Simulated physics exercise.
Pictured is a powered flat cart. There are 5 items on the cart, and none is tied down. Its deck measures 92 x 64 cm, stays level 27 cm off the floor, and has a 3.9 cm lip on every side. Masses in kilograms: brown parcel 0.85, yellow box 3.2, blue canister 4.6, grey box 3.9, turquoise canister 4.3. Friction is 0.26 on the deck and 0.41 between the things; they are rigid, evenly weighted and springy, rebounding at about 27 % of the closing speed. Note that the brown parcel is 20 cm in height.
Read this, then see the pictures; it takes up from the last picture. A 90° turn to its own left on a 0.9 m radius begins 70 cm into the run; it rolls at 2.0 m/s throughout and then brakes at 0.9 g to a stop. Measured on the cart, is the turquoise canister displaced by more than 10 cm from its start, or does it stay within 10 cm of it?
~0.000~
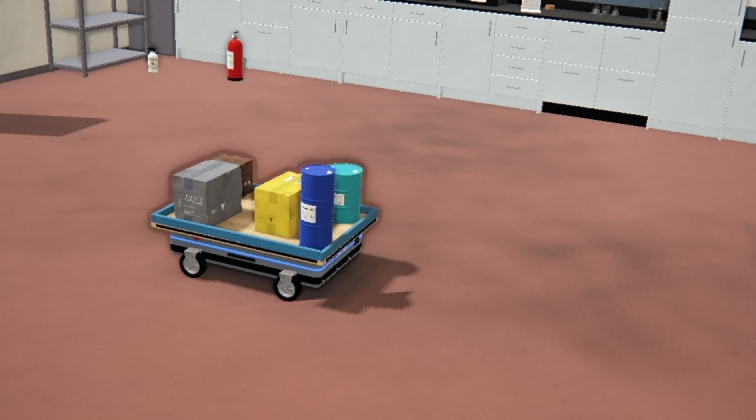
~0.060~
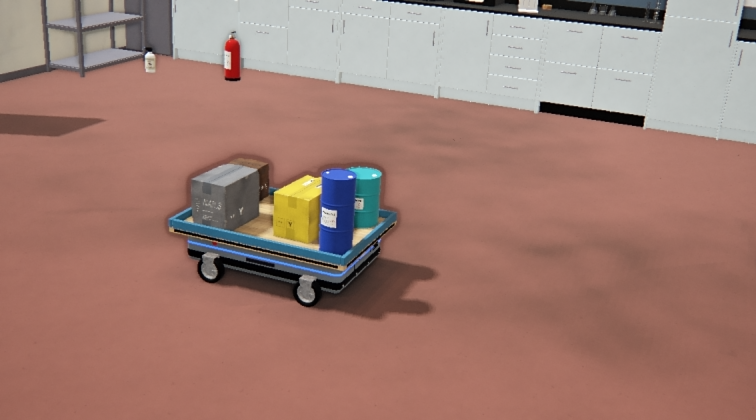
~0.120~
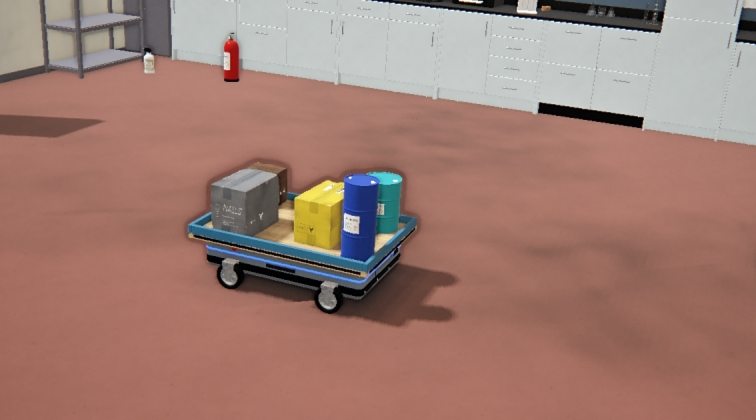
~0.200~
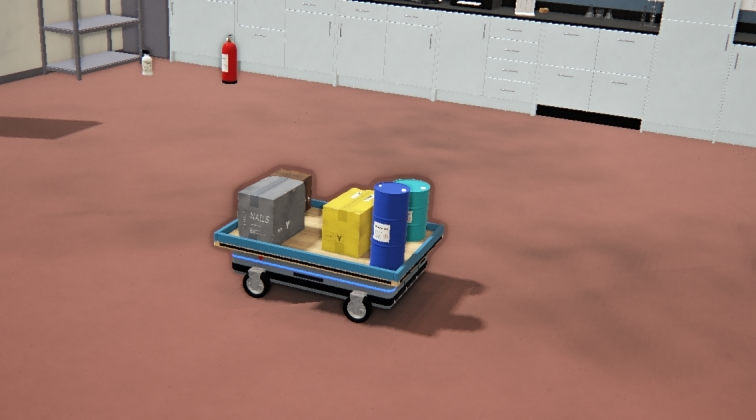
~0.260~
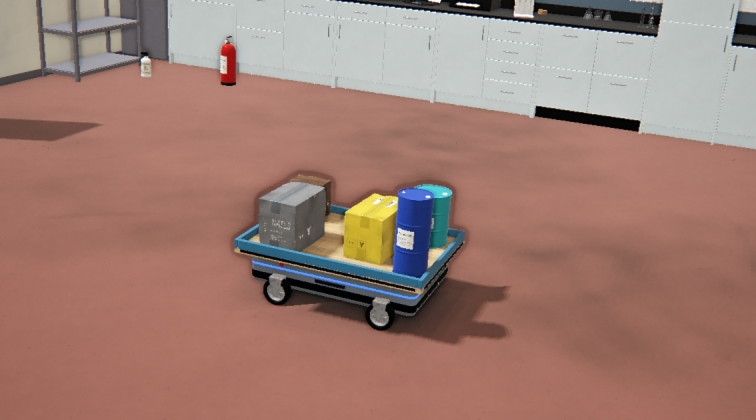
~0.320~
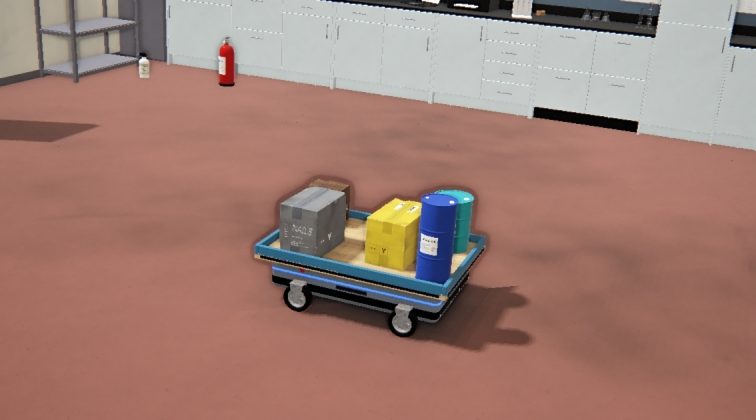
It ends more than 10 cm away.
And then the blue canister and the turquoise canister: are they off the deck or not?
At the end the blue canister winds up past the limits and the turquoise canister winds up past the limits.
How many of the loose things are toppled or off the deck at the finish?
Total count: 2.
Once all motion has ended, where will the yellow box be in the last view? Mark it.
(621, 160).
After 0.82 s, cart has run 164 cm, turned 50°; blue canister now off the deck; turquoise canister 7° off upright near (635, 225); yellow box moved 13 cm.
After 1.42 s, cart has run 264 cm, turned 90°; turquoise canister now off the deck; brown parcel moved 20 cm; yellow box moved 17 cm.
In the end (2.3 s), off the deck, blue canister and turquoise canister; not toppled but over 10 cm from the start, brown parcel, yellow box and grey box.
